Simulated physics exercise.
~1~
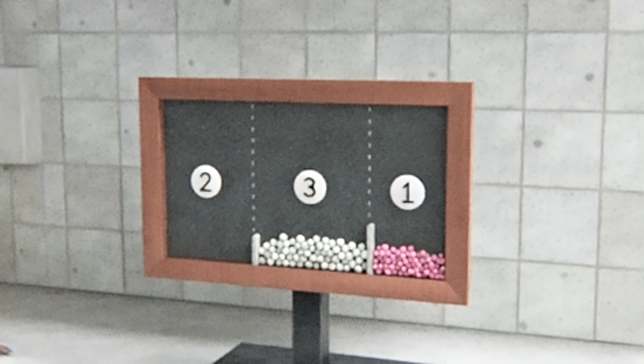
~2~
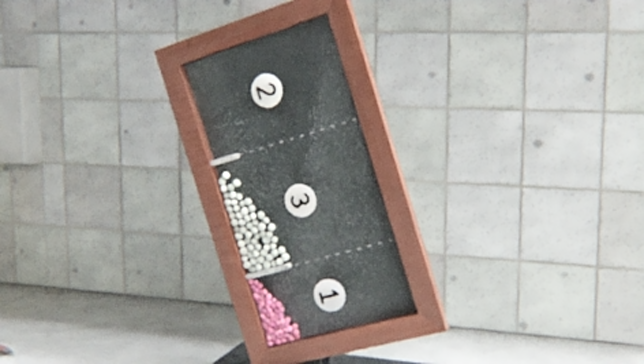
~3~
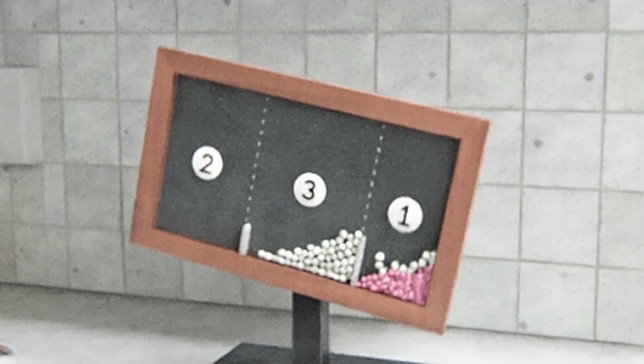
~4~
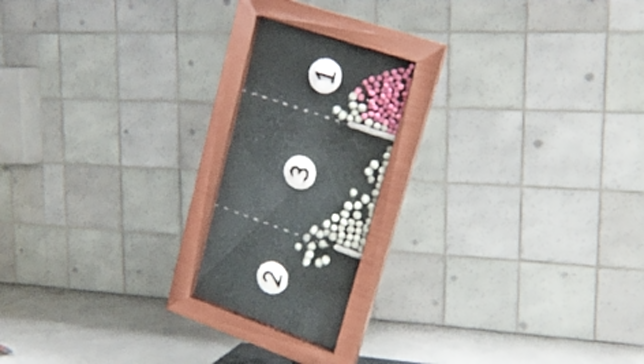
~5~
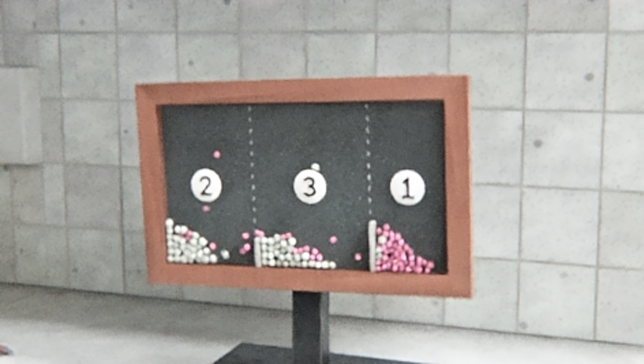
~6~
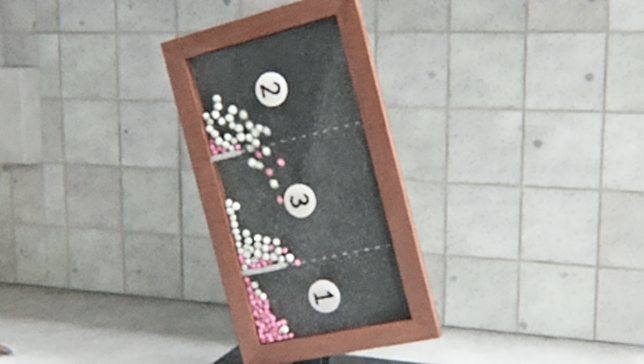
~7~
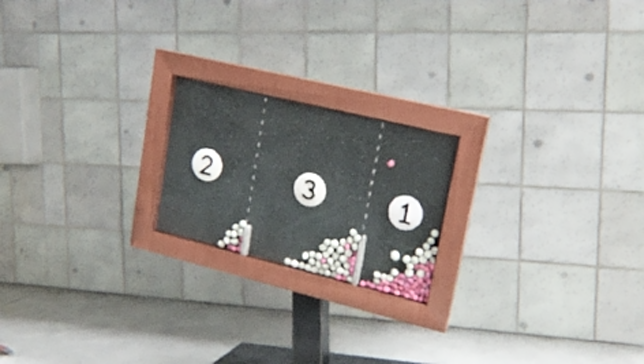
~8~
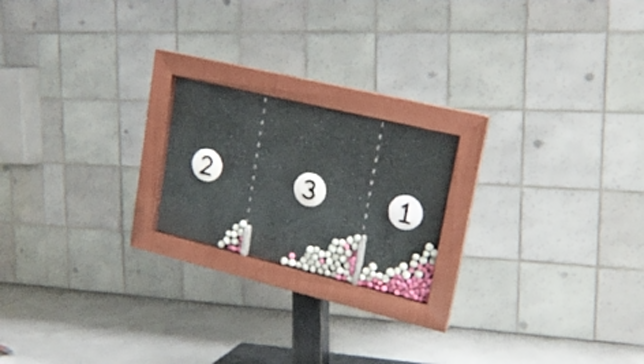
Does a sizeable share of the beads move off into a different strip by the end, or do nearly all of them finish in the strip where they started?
A sizeable share of the beads finishes in a different strip, though it is less than half of them. A small pile rests in the left strip, which began empty, and white beads lie among the pink ones on the right.
The clip opens on a dark, wood-framed box standing level before a tiled wall, with white beads in its middle strip and pink ones in the right strip. The box turns steeply clockwise, and the beads slump towards its lower end. It swings back past level to a steep tilt the other way, sending some beads over the low dividers into the left strip. Swinging clockwise again, it tips beads back across the strips. Finally it eases back to a slight tilt, right side lower, and the partly mixed beads settle, with only a small pile in the left strip.
